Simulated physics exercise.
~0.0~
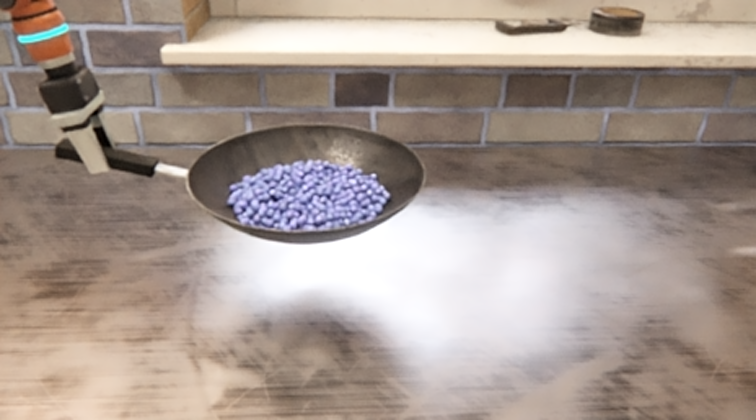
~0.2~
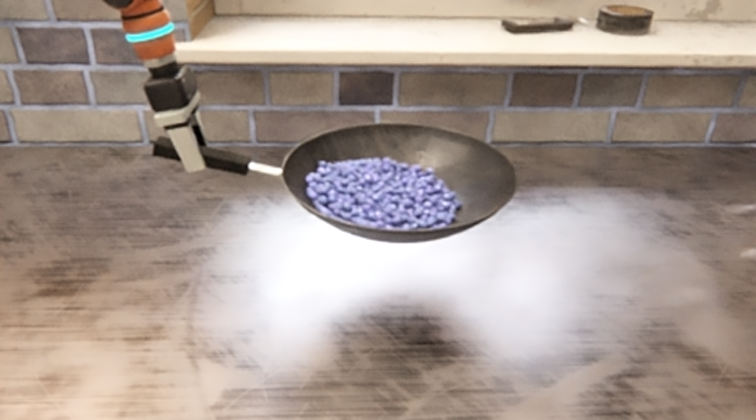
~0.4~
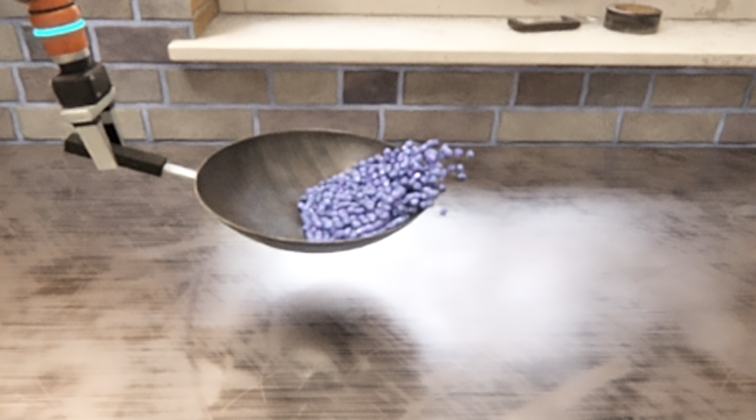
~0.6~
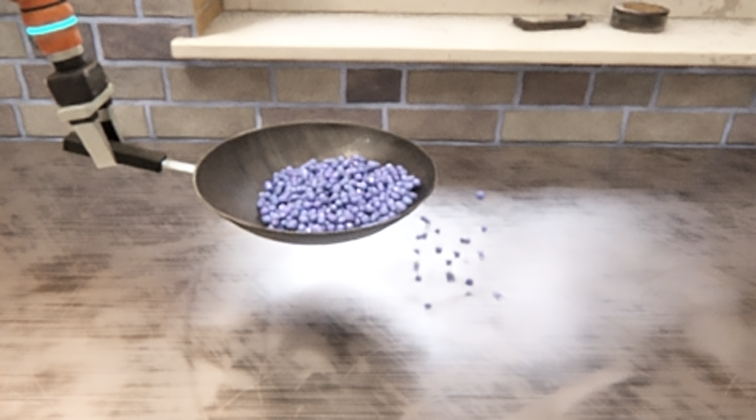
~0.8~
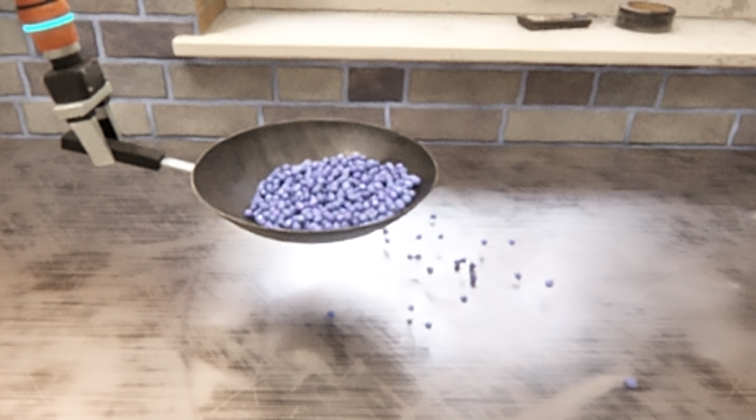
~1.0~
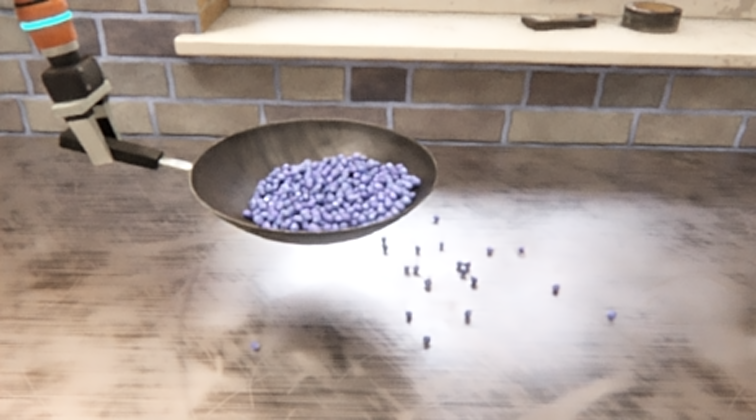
Robot gripper moving a wok of purple beads right, then jerking it back left, spilling a few onto the counter below.
